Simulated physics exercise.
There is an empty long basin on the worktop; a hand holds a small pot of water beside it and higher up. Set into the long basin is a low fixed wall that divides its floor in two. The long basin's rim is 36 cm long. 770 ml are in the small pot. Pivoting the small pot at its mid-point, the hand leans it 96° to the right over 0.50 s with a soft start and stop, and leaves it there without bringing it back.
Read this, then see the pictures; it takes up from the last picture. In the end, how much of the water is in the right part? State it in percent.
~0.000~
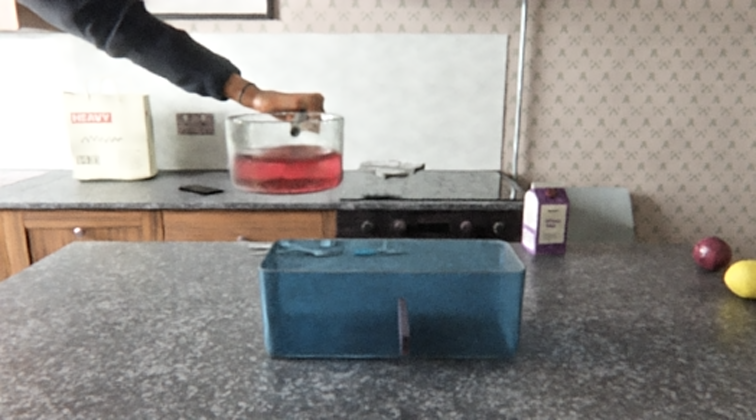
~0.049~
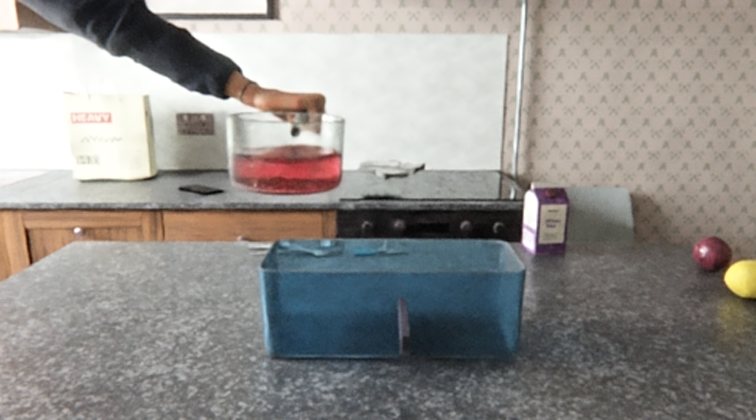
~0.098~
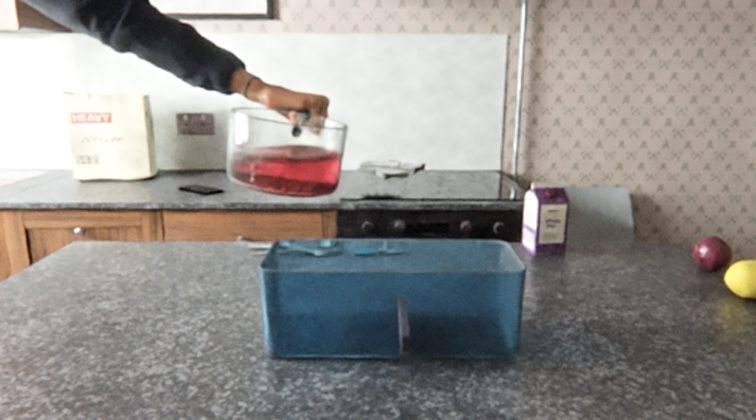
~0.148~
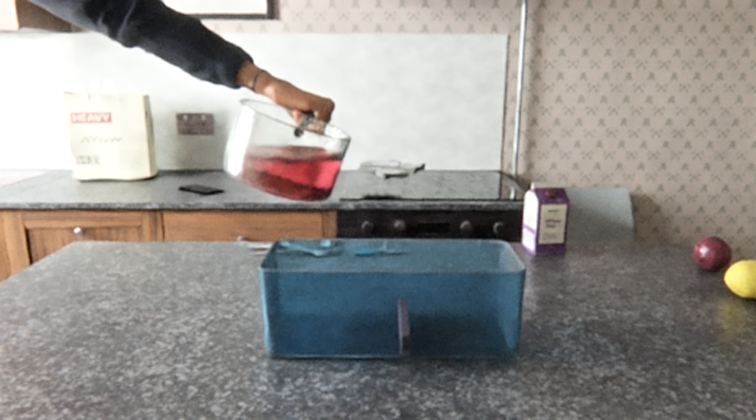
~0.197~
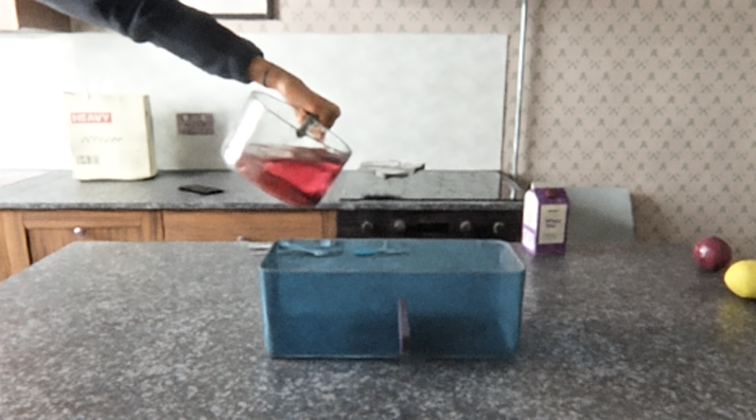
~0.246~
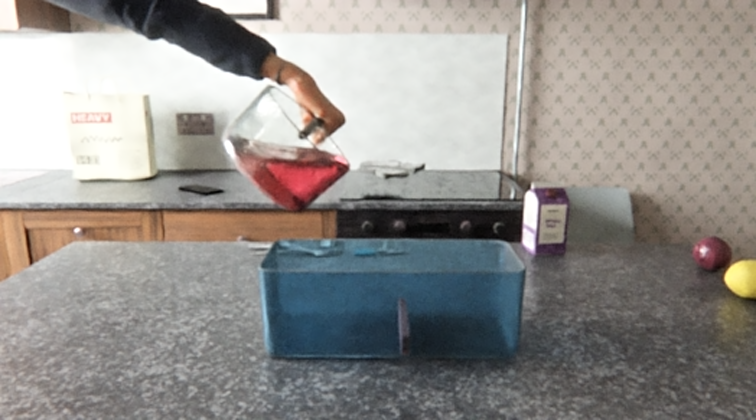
Roughly 13 percent is in the right part.
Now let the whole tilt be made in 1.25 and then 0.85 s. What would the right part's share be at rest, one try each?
It comes to 25 per cent, and then 15 per cent.
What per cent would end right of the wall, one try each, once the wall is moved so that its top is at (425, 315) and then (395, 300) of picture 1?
One try each: Around 20 percent and then around 10 percent.
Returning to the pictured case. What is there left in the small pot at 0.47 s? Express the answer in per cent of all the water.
Still held: Roughly 38 % of the total.
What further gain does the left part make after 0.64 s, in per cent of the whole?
Around 16 per cent.
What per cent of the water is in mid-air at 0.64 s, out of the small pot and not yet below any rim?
Roughly 12 %.
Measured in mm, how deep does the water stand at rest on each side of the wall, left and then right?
I'd expect close to 26 mm on the left and close to 4 mm on the right.
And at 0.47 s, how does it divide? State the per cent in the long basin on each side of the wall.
Left roughly 18, right roughly 0.
Then, 0.47 s in, the tilt is 95° and 39 per cent is still to pour, 19 is left of the wall and 0 right of it.
Then, 0.64 s in, the tilt is 96° and 17 per cent is still to pour, 67 is left of the wall and 4 right of it.
Then, 0.81 s in, the tilt is 96° and 6 per cent is still to pour, 75 is left of the wall and 8 right of it.
Then, 1.00 s in, the tilt is 96° and 2 per cent is still to pour, 81 is left of the wall and 11 right of it.
Finally, 83 per cent lies left of the wall, 13 right of it and 4 outside.
